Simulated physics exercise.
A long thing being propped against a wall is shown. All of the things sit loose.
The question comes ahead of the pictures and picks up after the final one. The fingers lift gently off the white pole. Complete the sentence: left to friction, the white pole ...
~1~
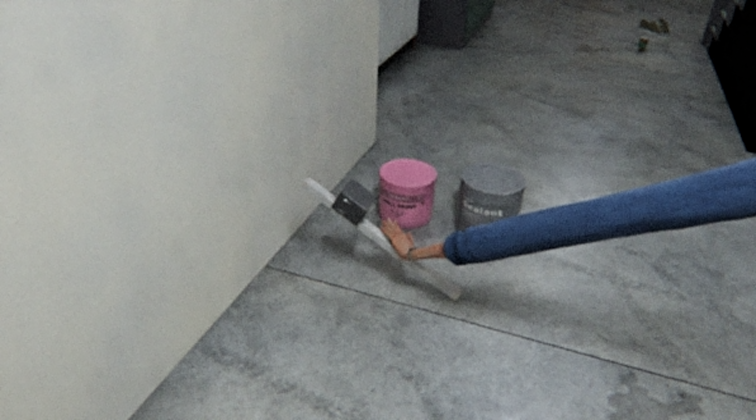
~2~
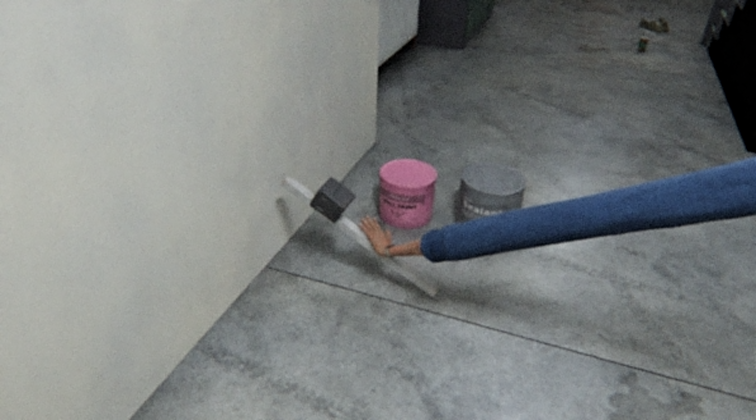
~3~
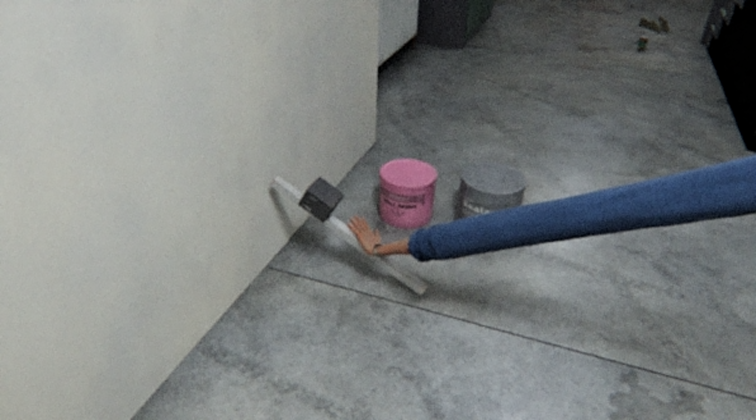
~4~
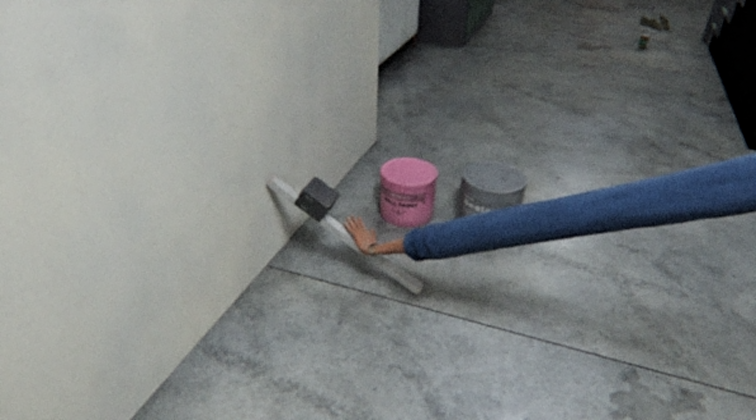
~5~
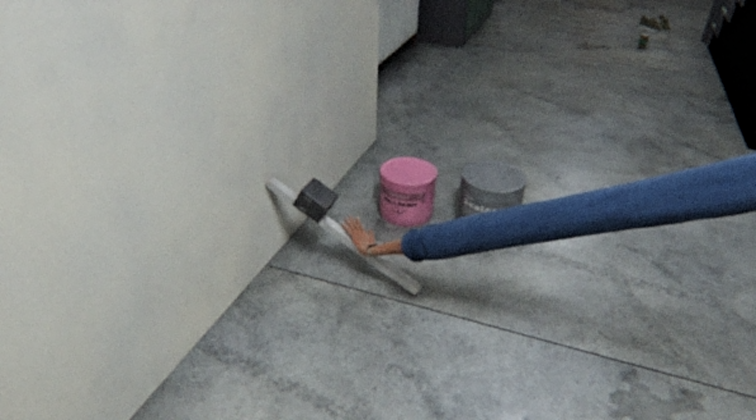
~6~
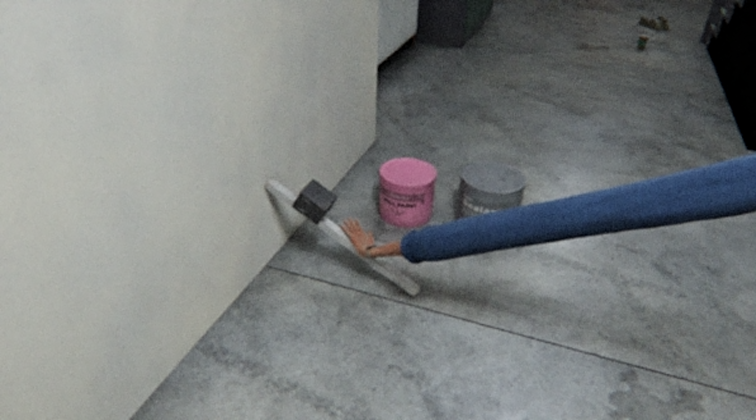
It skids away.
Then, 0.30 s on from there, white pole leaning 20° more than when let go near (352, 263).
Then, 0.60 s on from there, white pole leaning 26° more than when let go near (357, 272).
In the end, moved from the start, white pole; the other 2 unmoved. At the end, from the last picture's camera, white pole near (359, 276). The pole slides down.
